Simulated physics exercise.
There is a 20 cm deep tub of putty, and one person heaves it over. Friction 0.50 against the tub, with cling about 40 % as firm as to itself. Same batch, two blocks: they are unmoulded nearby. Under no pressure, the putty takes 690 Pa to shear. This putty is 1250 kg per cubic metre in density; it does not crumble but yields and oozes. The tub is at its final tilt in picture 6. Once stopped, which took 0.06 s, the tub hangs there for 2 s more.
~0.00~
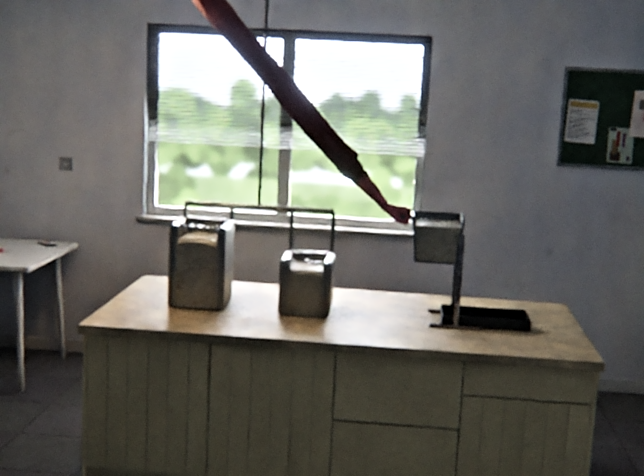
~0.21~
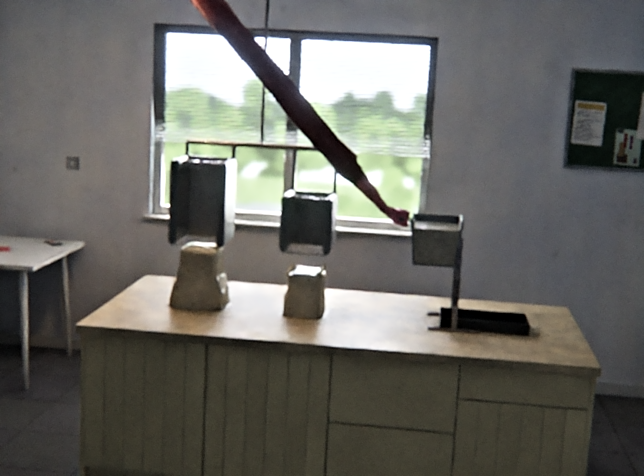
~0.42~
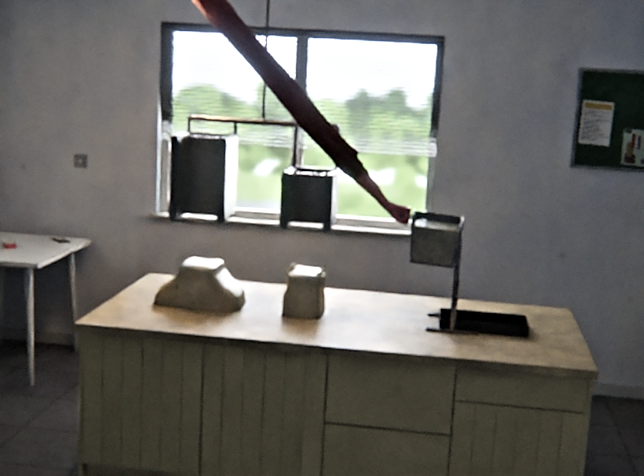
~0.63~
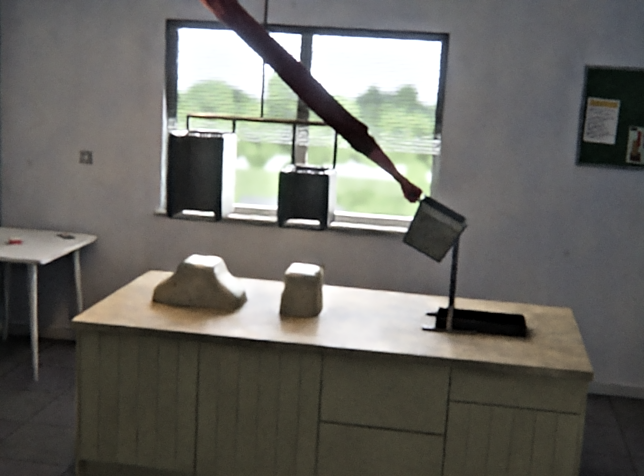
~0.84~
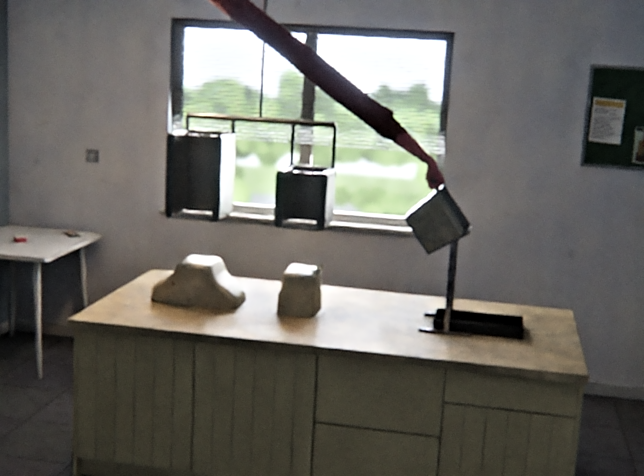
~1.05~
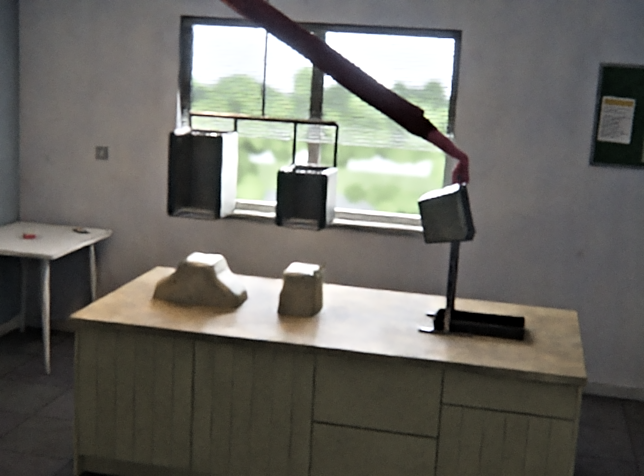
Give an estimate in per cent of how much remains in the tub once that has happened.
100 %.
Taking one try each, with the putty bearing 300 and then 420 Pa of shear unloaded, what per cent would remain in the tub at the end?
65 in a hundred, followed by 85 in a hundred.
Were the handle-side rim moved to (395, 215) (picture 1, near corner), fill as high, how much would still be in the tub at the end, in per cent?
Roughly 65 %.
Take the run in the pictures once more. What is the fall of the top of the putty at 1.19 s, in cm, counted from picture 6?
About 0 cm.
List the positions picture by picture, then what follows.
The first frame shows handle-side rim at (415, 217), tilt 0 degrees; highest point of the putty at (423, 226); test blocks 33 cm, 21 cm high (left to right).
The second frame shows handle-side rim at (413, 220), tilt 0 degrees; highest point of the putty at (421, 228); test blocks 29 cm, 21 cm high (left to right).
The third frame shows handle-side rim at (414, 218), tilt 4 degrees; highest point of the putty at (415, 226); test blocks 21 cm, 20 cm high (left to right).
The fourth frame shows handle-side rim at (423, 201), tilt 26 degrees; highest point of the putty at (422, 210); test blocks 20 cm, 20 cm high (left to right).
The fifth frame shows handle-side rim at (441, 192), tilt 52 degrees; highest point of the putty at (436, 199); test blocks 20 cm, 20 cm high (left to right).
The sixth frame shows handle-side rim at (463, 191), tilt 75 degrees; highest point of the putty at (455, 196); test blocks 20 cm, 20 cm high (left to right).
By 1.19 s, the tub is at 75 degrees and holds 100 %.
By 1.36 s, the tub is at 75 degrees and holds 100 %.
By 1.53 s, the tub is at 75 degrees and holds 100 %.
By 1.70 s, the tub is at 75 degrees and holds 100 %.
By 3.05 s, at the end, the tub is at 75 degrees and holds 100 %.
